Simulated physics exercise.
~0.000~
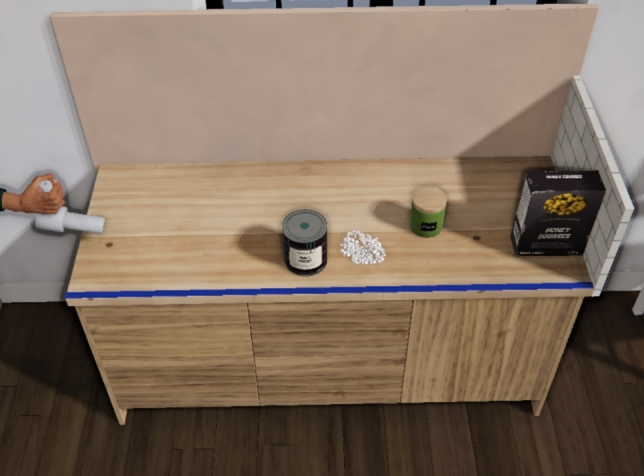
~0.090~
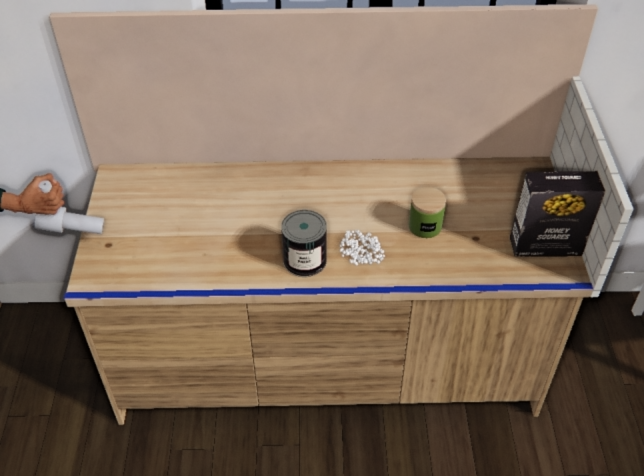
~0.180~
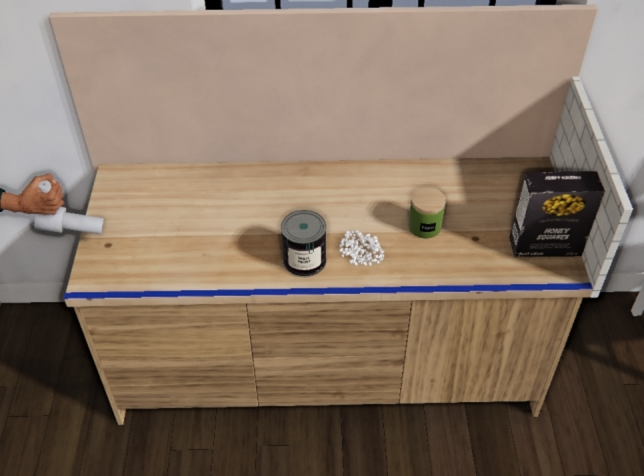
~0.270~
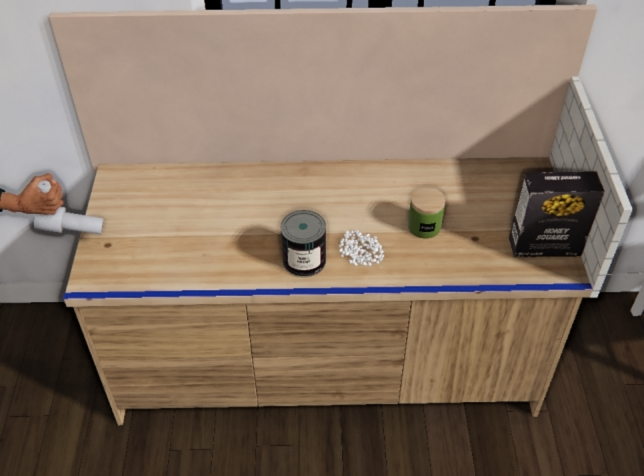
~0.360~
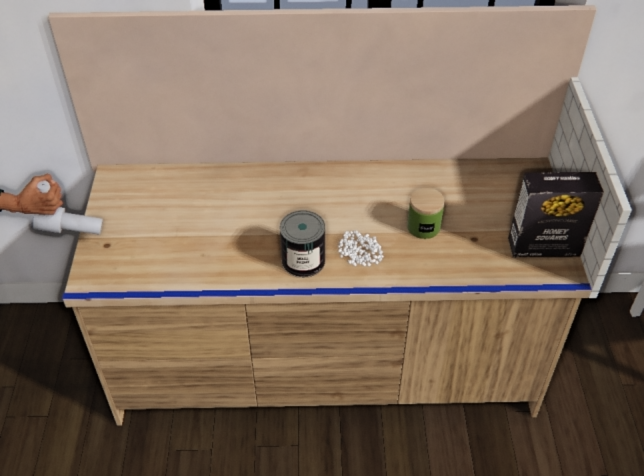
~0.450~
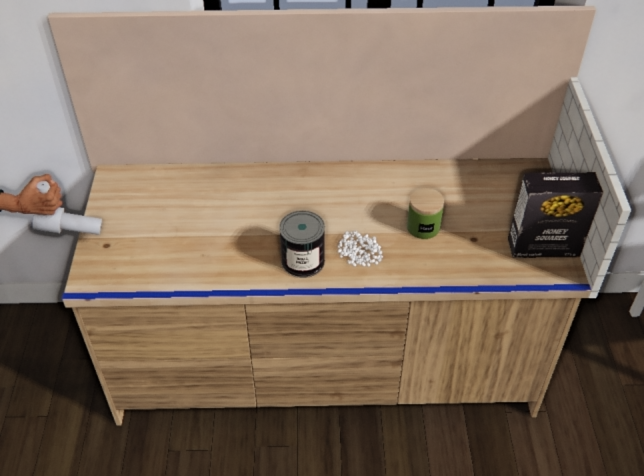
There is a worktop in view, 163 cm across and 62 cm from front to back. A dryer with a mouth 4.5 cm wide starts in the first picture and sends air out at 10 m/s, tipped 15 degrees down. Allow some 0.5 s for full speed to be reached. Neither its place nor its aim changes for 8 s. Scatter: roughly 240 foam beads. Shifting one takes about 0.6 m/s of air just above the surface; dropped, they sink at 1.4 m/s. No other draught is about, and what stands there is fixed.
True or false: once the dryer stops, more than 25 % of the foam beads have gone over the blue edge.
True.
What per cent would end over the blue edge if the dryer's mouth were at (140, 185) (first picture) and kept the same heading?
80 per cent.
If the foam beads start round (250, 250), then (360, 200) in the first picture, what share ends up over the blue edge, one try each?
Taking the two spots in order, you'd get 80 percent and then 0 percent.
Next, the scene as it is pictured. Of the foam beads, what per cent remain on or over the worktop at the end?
About 30 percent of them remain.
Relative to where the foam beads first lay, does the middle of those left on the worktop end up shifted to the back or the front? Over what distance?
Toward the near side, roughly 5 cm.
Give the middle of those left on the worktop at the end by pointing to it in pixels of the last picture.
Look somewhere near (579, 267).
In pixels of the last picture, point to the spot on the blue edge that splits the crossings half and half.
I'd put my finger close to (546, 291).
After 1.6 s, 9 % are over the blue edge; the middle of those still in play is near (479, 267); 2 % have settled or left.
After 2.6 s, 56 % are over the blue edge; the middle of those still in play is near (439, 266); 51 % have settled or left.
After 4.4 s, 67 % are over the blue edge; the middle of those still in play is near (537, 270); 71 % have settled or left.
After 8.0 s, at the end, 72 % are over the blue edge; the middle of those still in play is near (579, 267).
